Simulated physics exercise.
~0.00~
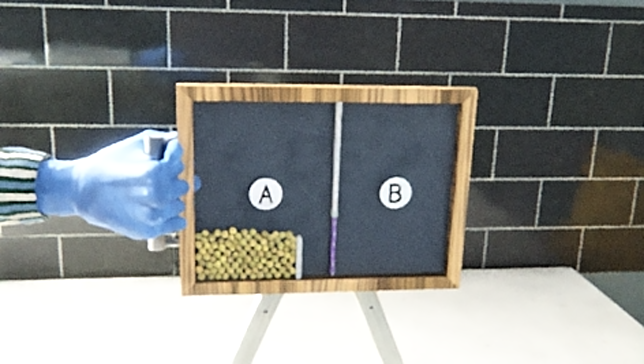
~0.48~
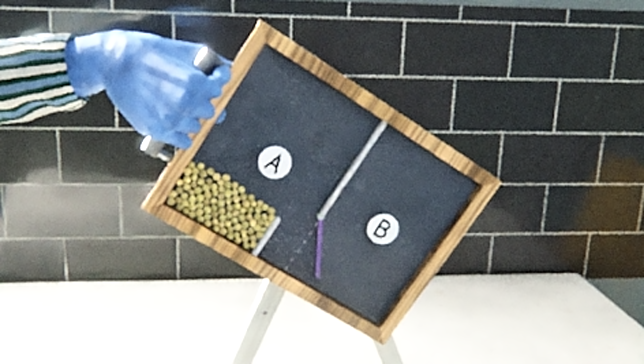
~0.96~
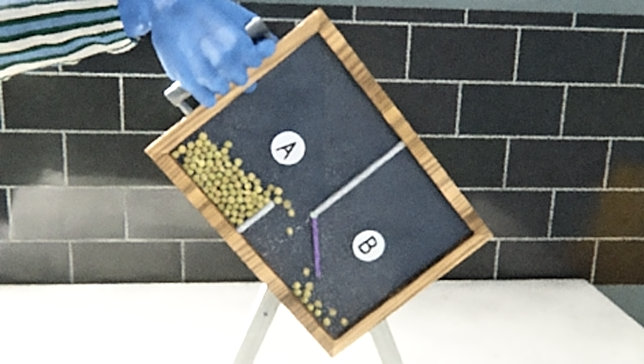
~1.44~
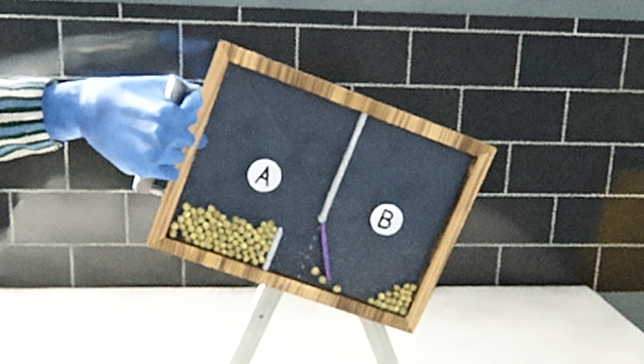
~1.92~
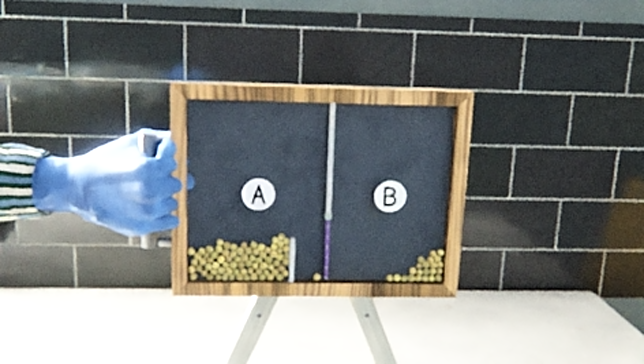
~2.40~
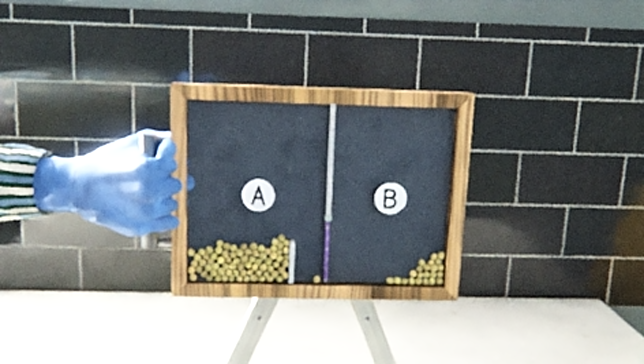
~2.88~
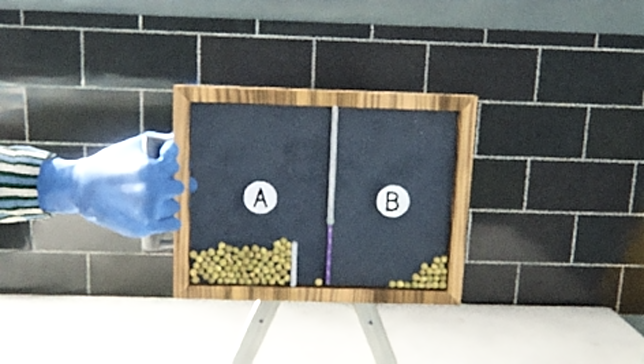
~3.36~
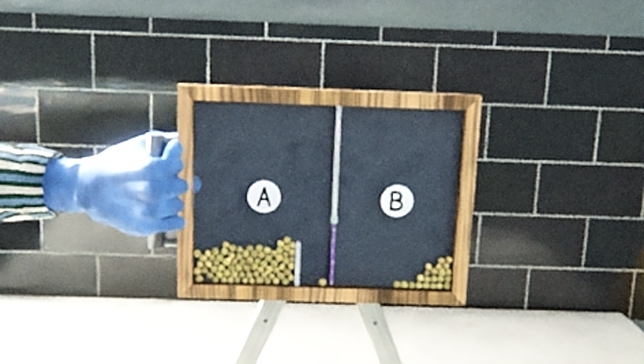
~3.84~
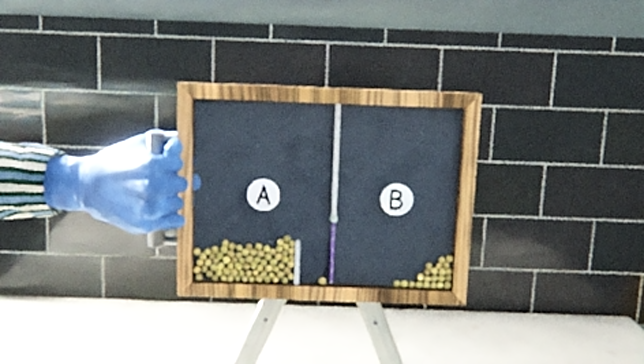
Blue-gloved hand tilting a wooden-framed box clockwise and back level, spilling some beans past a purple flap, most staying in A.
